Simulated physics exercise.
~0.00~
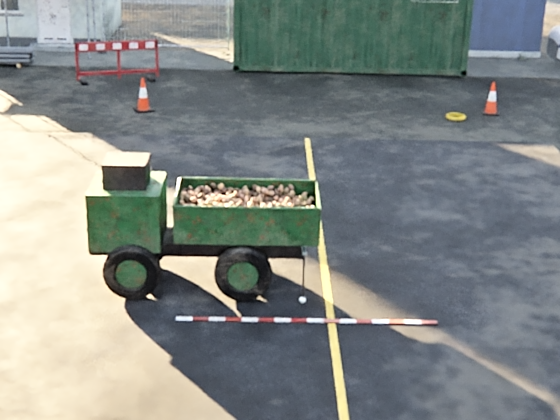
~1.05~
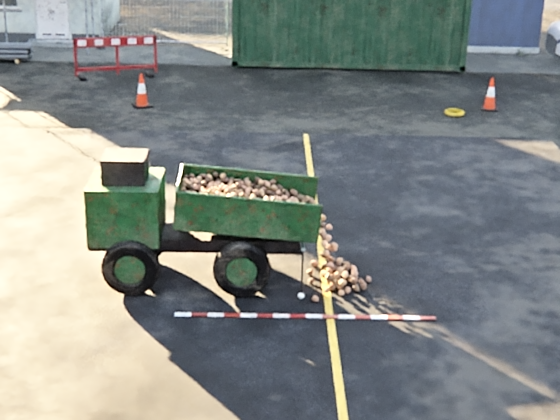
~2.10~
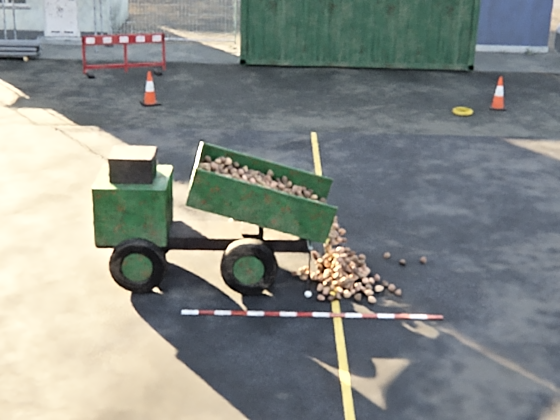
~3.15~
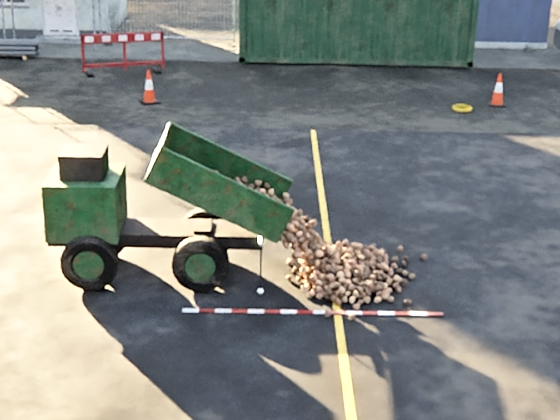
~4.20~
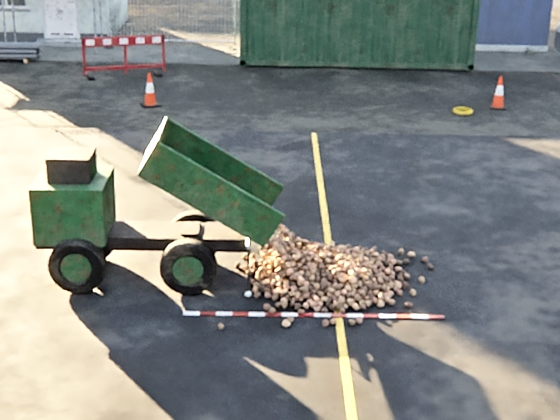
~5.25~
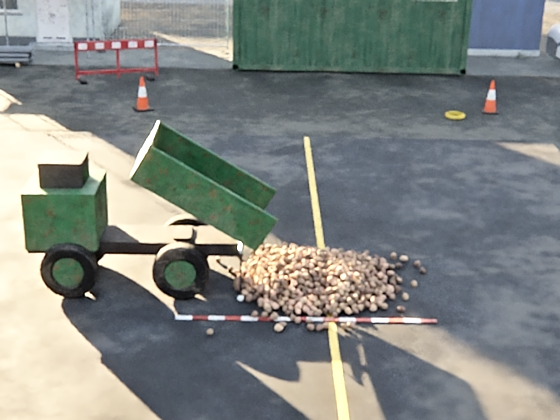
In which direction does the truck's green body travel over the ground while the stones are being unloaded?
It travels to the left, along with the rest of the truck, as the heap builds up behind it.
